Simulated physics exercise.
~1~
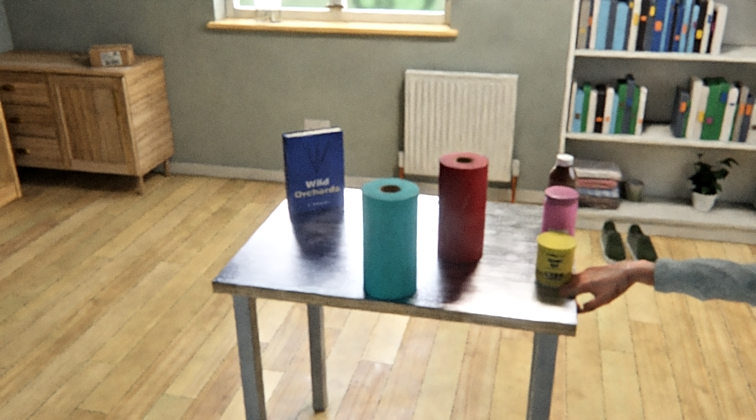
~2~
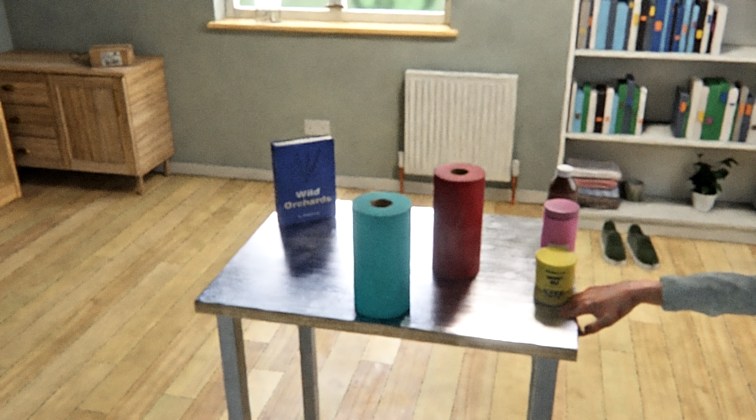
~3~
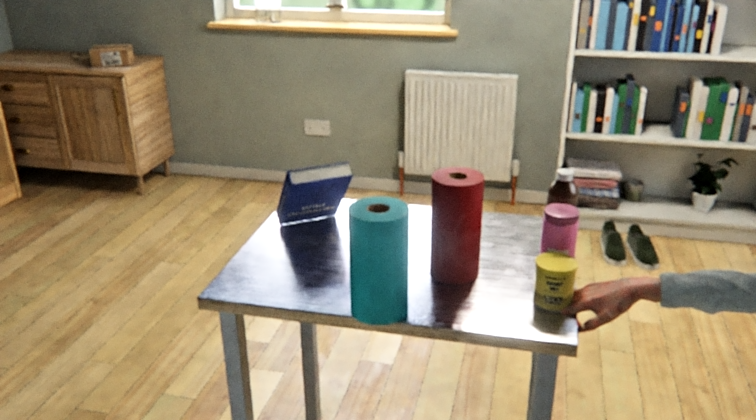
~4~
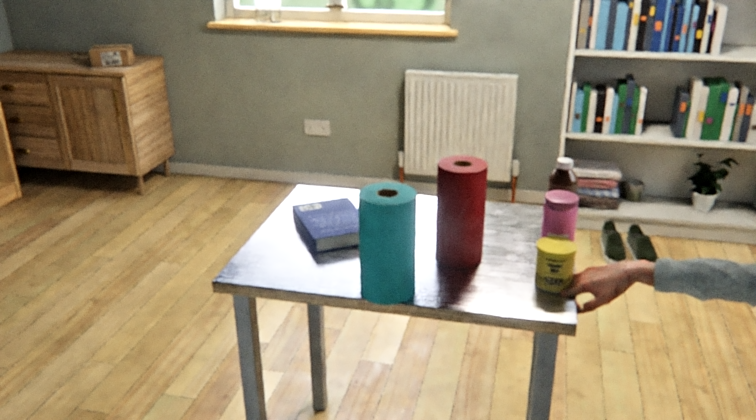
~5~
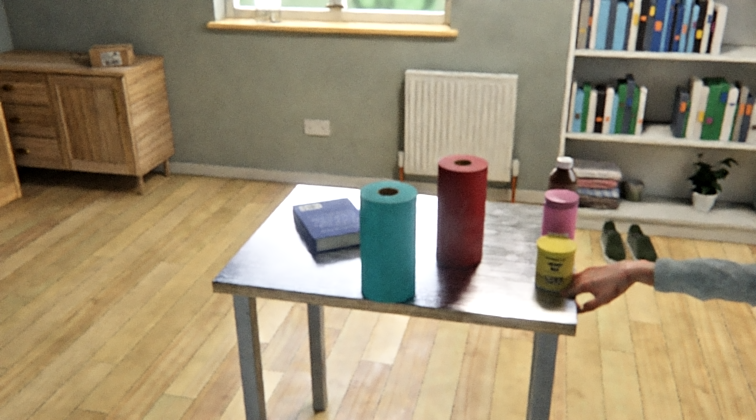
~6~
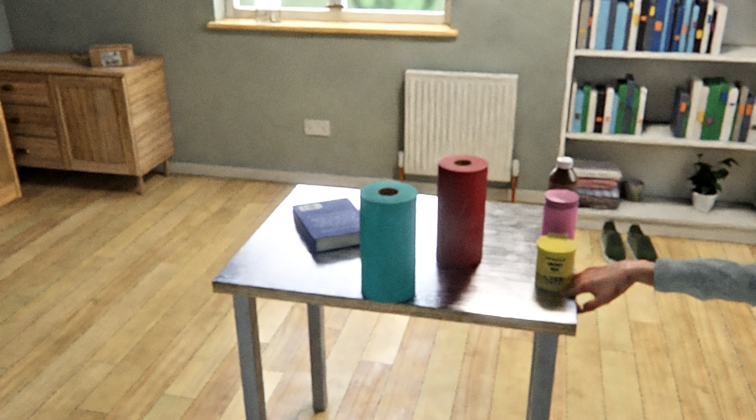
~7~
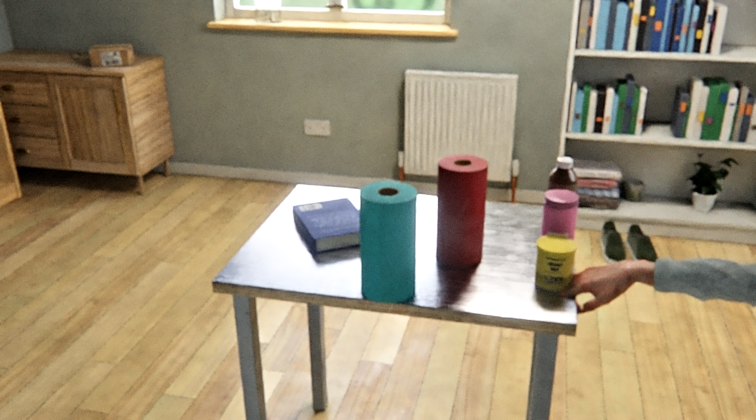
A hand jerks a small table forward and back, and the blue book topples flat.
